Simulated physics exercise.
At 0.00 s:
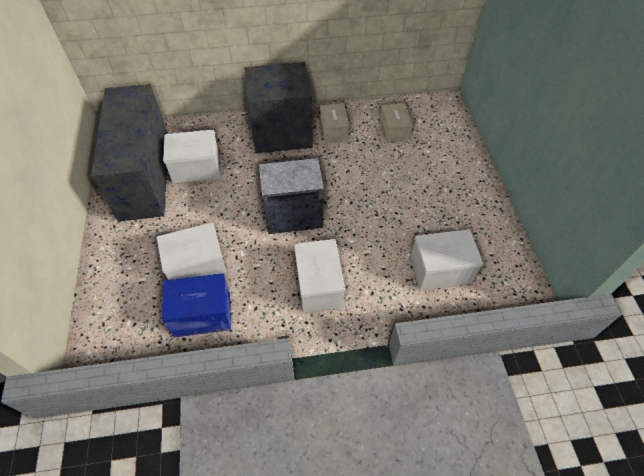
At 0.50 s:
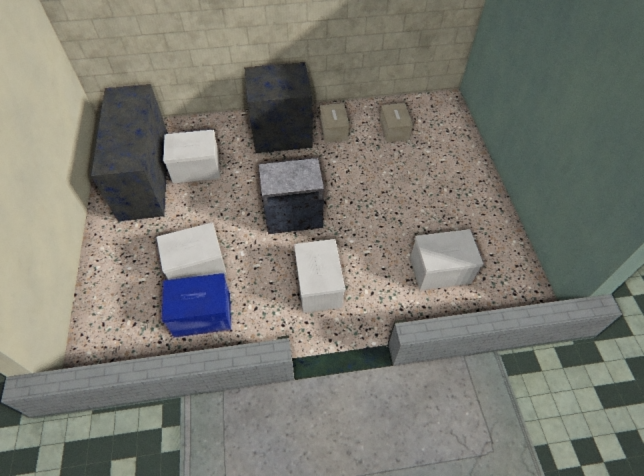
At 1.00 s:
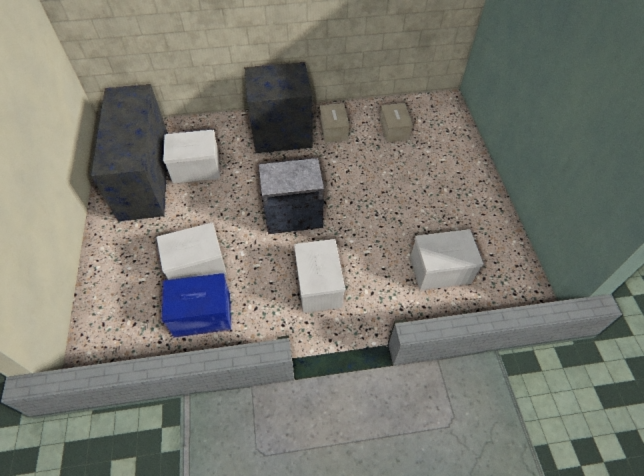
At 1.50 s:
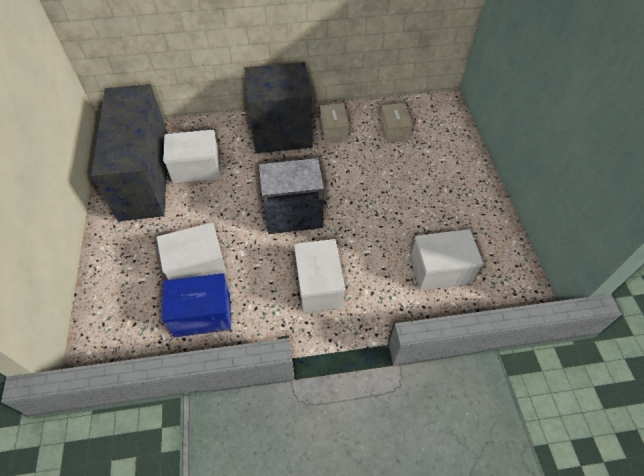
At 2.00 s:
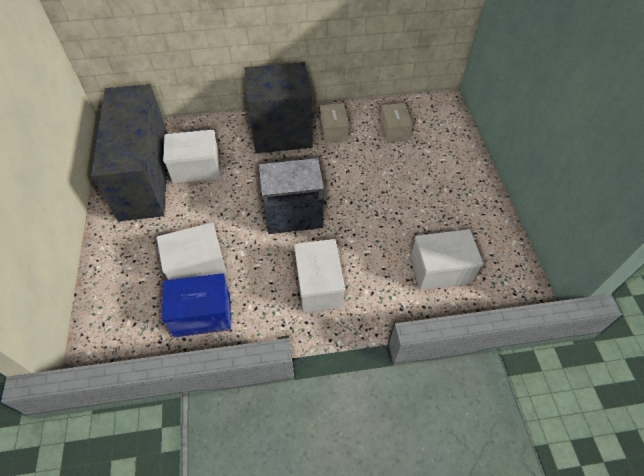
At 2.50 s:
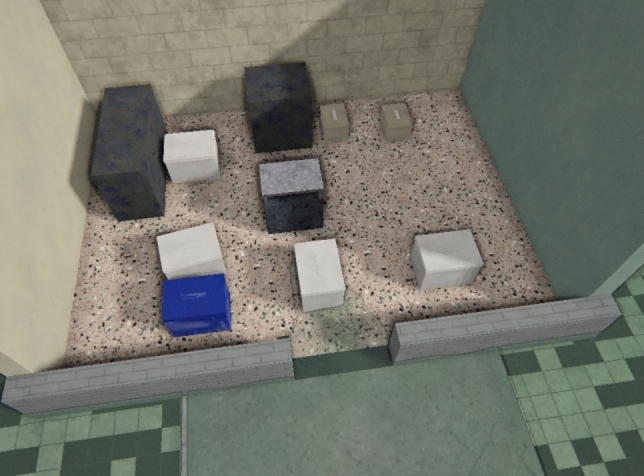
A small corner store with a speckled floor and low grey front walls is seen from above, its doorway opening onto grey paving between checkered tiles. Dark blocks and two small tan boxes stand toward the back, with white boxes in front and a blue one at lower left. Greenish water spreads over the tiles and paving, then slips thinly through the doorway, while the boxes and camera stay still.
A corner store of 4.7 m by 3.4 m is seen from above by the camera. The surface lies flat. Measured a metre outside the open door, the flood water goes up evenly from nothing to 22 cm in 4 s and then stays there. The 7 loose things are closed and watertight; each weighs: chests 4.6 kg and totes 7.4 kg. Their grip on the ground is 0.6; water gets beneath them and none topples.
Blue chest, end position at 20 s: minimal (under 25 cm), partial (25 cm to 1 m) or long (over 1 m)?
Partial.
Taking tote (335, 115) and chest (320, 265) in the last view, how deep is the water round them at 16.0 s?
Some 12 cm at the first, some 9 cm at the second.
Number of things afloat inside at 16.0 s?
Total: 7.
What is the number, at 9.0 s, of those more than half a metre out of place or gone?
By then the count is 3.
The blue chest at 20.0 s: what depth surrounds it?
I'd say around 13 cm.
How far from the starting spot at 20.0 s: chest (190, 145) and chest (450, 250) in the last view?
Respectively 30 and 50 cm.
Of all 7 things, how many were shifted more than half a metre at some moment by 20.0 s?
That comes to 7.
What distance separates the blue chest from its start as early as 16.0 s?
Shift by then: About 60 cm.
After 4.0 s the blue chest is near (194, 296), 0.0 m from its start, aground; 1 afloat.
After 9.0 s the blue chest is near (191, 297), 0.0 m from its start, aground; 6 afloat.
After 16.0 s the blue chest is near (132, 323), 0.6 m from its start, afloat; 7 afloat.
After 20.0 s the blue chest is near (138, 278), 0.5 m from its start, afloat; 7 afloat.
